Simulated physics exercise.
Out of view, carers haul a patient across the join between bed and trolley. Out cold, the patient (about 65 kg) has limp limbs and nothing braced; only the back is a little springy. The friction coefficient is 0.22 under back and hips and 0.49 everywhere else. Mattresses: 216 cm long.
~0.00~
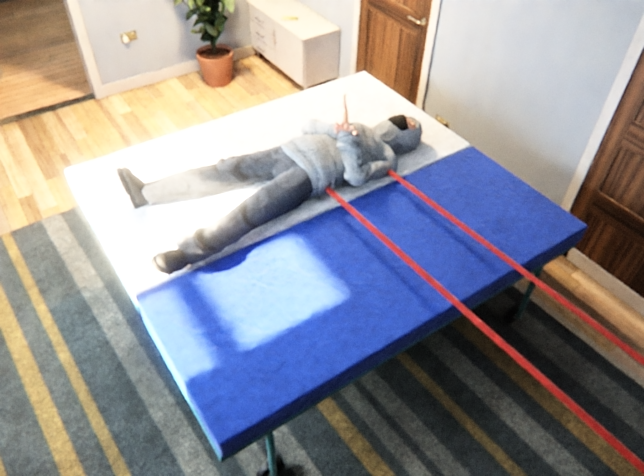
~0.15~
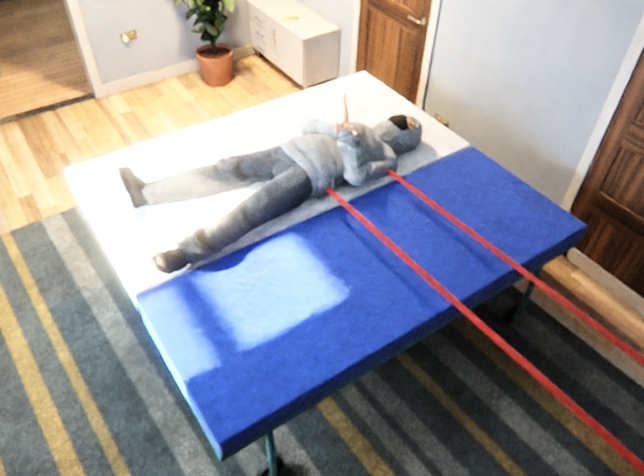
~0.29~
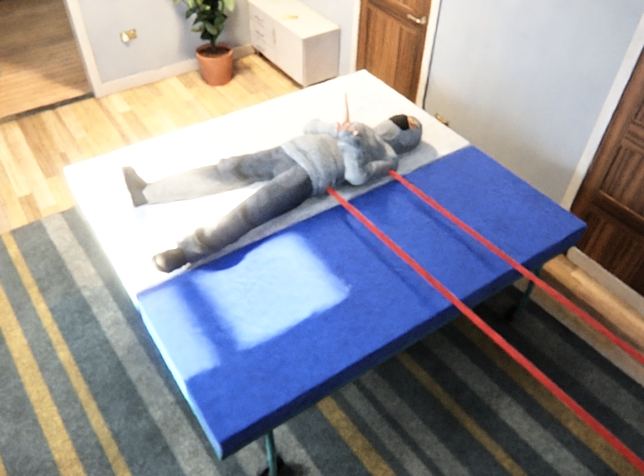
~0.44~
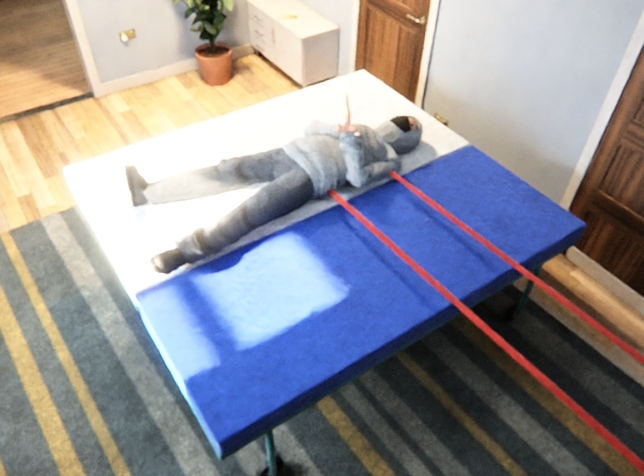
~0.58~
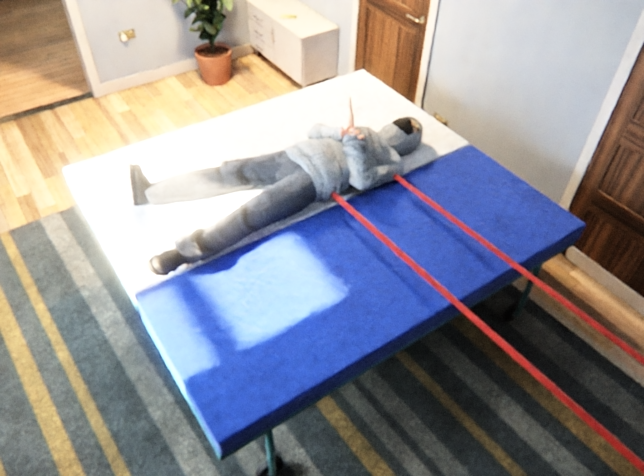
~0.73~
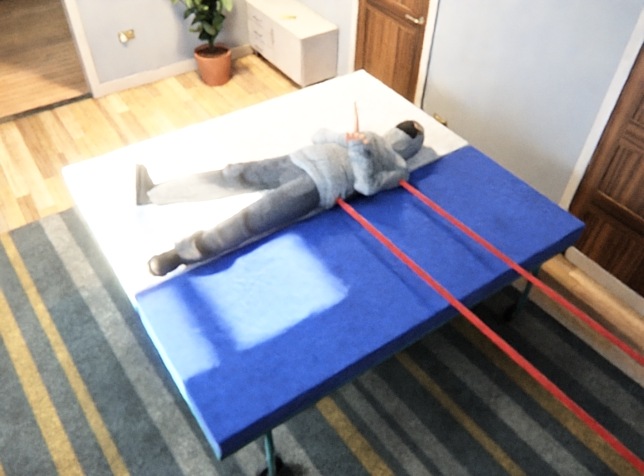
At first, a person in grey clothes lies still on their back on the white side of a padded surface, two red straps running off to the lower right. Then the straps draw the hips and upper body slightly toward the blue side, while the feet shift only a little.
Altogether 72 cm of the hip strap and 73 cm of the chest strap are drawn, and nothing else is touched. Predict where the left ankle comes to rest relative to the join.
The left ankle comes to rest beyond the join.
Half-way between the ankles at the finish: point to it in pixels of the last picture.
Roughly (221, 231).
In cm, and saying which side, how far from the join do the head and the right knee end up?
Final: Head 48 cm beyond, right knee 4 cm beyond.
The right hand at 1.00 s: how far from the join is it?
Past it by around 4 cm.
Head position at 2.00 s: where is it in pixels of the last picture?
The head should be near (483, 193).
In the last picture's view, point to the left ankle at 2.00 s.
Roughly at pixel (217, 257).
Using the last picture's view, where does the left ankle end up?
End point, final frame: Around (221, 260).
After 1.00 s the left ankle is 1 cm past the join, near (182, 255) in the last picture's view.
After 1.50 s the left ankle is 3 cm past the join, near (198, 253) in the last picture's view.
After 2.00 s the left ankle is 8 cm past the join, near (217, 257) in the last picture's view; the left hand 44 cm past the join.
Final state at 3.0 s, head crosses the join; left hand crosses the join; right hand crosses the join; left ankle crosses the join; right ankle stops short of the join; right knee crosses the join.
